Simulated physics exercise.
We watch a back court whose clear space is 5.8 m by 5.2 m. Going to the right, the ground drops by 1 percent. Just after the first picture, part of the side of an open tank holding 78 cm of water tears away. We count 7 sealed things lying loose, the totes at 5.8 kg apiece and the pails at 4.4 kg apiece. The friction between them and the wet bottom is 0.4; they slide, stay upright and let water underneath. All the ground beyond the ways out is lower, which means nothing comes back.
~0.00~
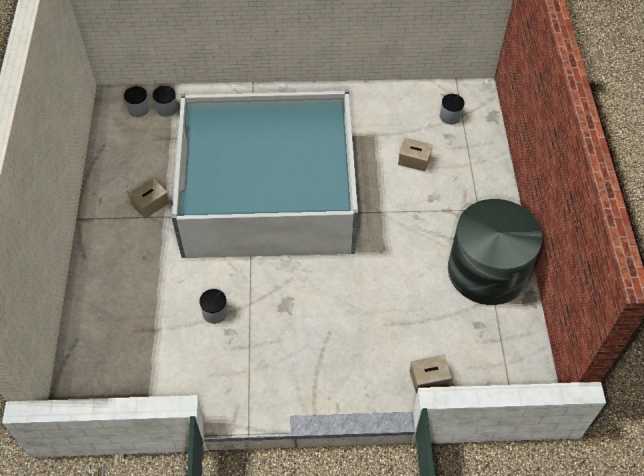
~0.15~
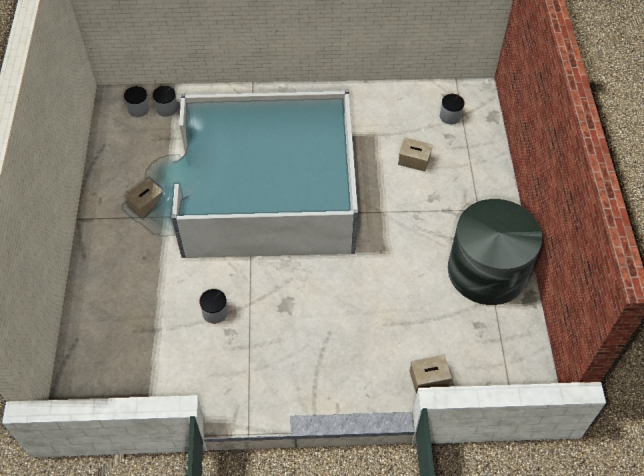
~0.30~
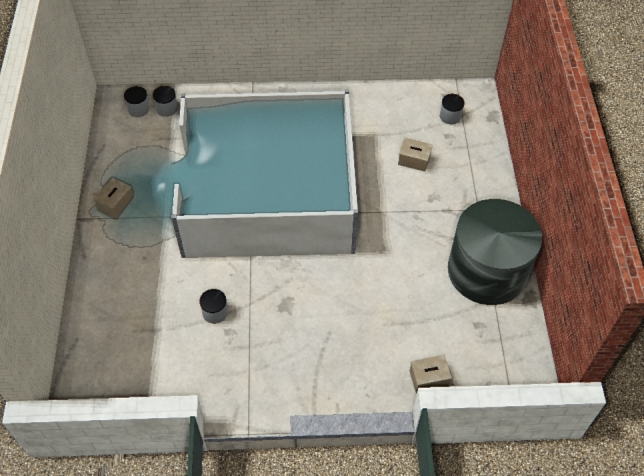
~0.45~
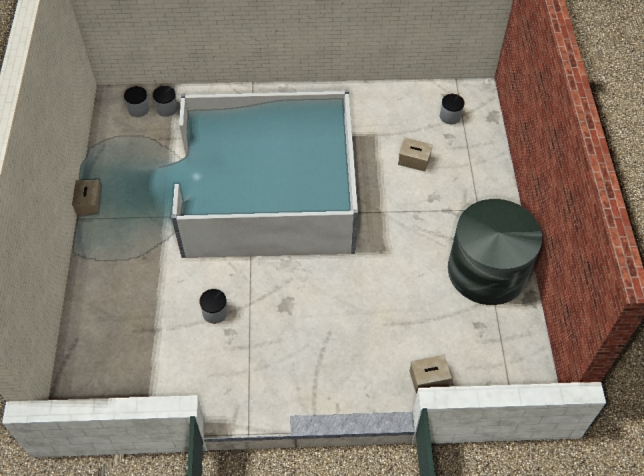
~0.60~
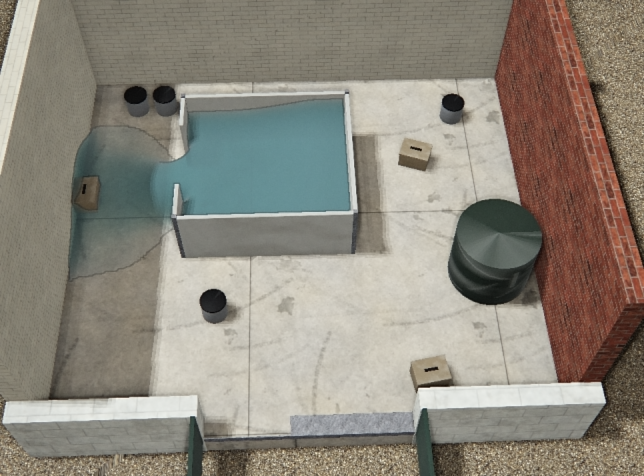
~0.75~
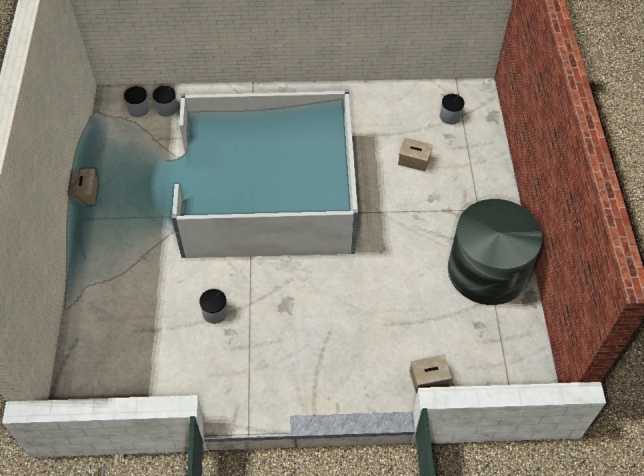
To begin with, a square tank of blue-green water stands in a walled yard among small boxes and dark pails. Part of its left side opens and water pours out, pushing the nearest box left to the wall, then spreads along that wall while the other objects stay put.
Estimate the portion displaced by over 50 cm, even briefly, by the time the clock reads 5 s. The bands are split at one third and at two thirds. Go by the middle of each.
Two thirds or higher.
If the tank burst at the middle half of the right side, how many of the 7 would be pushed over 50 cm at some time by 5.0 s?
So the tally would be 5.
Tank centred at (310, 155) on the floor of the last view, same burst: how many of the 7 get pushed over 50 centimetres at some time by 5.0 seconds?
Result: 5.
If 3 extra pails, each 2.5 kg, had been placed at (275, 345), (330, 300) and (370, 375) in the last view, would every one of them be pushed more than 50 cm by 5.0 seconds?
Taking them one by one: It goes beyond, then it goes beyond, then it goes beyond.
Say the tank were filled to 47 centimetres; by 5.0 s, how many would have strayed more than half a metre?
Result: 3.
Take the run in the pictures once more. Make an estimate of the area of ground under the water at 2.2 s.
About 14 m2.
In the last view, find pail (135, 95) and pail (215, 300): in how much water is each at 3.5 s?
I'd estimate 8 cm for the first and 3 cm for the second.
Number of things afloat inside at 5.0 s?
I get 5.
After 1.1 s 1 of 7 are over 50 cm from their spots; 1 afloat.
After 2.2 s 3 of 7 are over 50 cm from their spots; 1 afloat.
After 3.5 s 4 of 7 are over 50 cm from their spots; 3 afloat.
After 5.0 s 5 of 7 are over 50 cm from their spots, and 5 have been at some point; 5 afloat.
